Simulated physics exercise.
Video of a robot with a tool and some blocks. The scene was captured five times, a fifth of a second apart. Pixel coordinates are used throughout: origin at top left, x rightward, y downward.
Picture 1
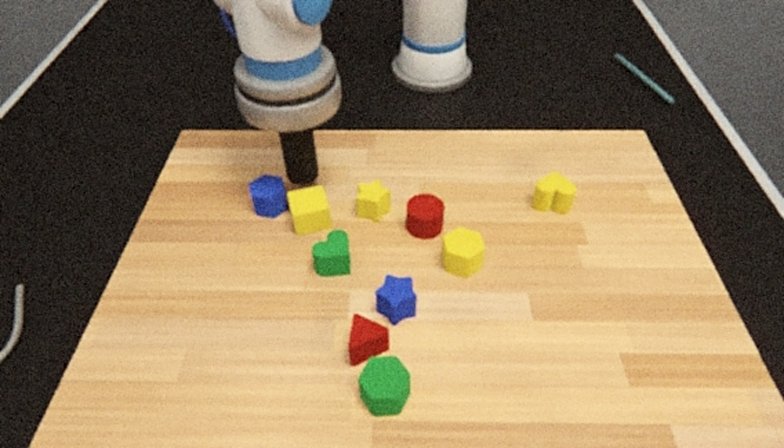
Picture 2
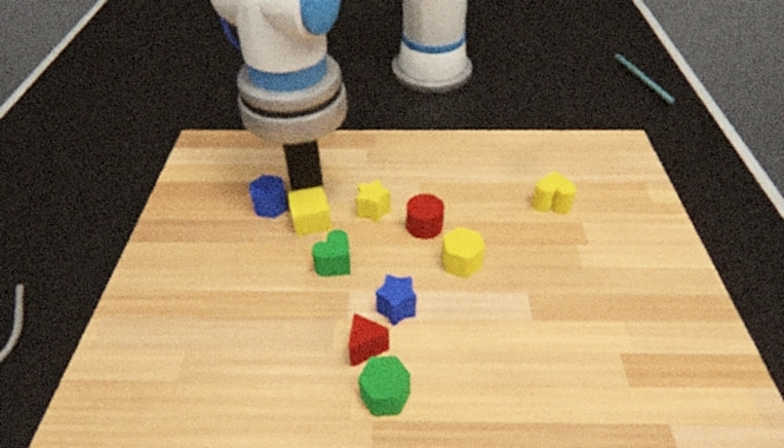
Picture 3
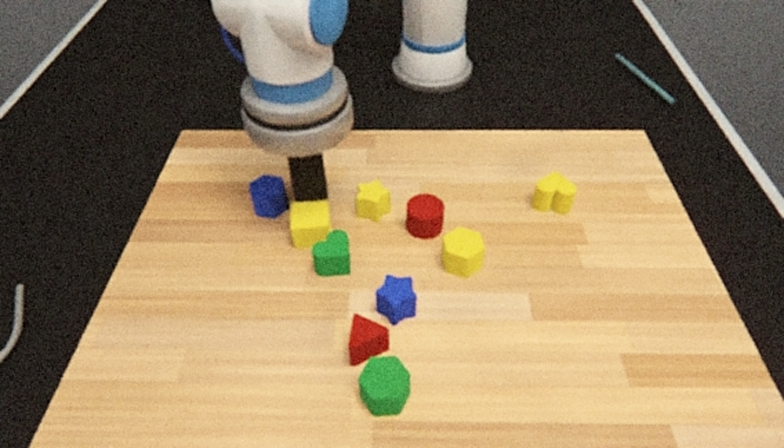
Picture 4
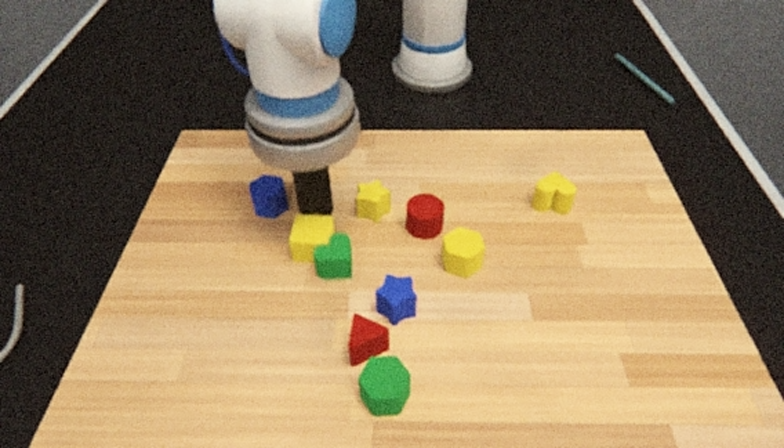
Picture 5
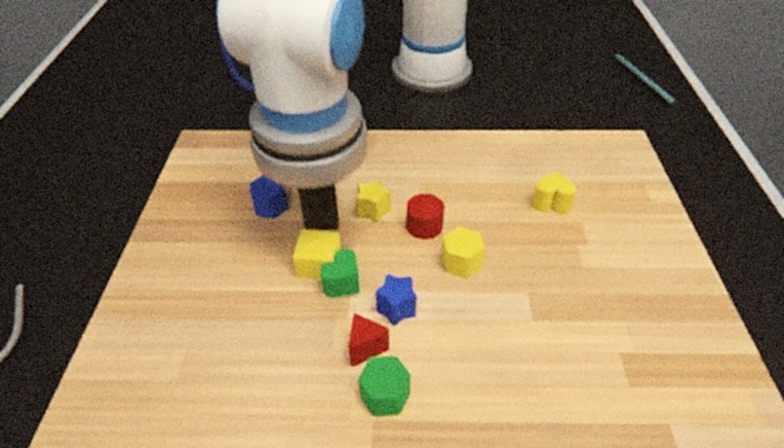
In this clip, a robot arm with a dark tool moves toward a yellow square block on a wooden board scattered with coloured blocks, then pushes it a short way toward the viewer, nudging a green heart slightly forward.
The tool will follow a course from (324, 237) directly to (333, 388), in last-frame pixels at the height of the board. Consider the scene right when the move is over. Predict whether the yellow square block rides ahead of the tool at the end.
Held in front.
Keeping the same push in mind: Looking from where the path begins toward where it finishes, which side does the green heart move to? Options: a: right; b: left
Correct choice: B.
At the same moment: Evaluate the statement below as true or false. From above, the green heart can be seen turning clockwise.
Verdict: False.
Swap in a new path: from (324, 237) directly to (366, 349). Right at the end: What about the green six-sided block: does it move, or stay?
It's moved.
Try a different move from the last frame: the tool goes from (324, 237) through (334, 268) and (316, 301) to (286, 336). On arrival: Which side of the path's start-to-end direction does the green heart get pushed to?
Left side.
On the path given first. One third of the way, tool (325, 269); yellow square block (326, 292), turned 20° anticlockwise; green heart (363, 306), turned 20° anticlockwise; red triangular block (372, 341).
Two thirds of the way, tool (328, 319); yellow square block (349, 344), turned 55° anticlockwise; green heart (387, 322), turned 75° anticlockwise; red triangular block (400, 355), turned 55° clockwise; green six-sided block (389, 390), turned 20° clockwise.
At the end, tool (331, 377); yellow square block (366, 399), turned 75° anticlockwise; green heart (387, 322), turned 75° anticlockwise; red triangular block (411, 367); green six-sided block (412, 417).
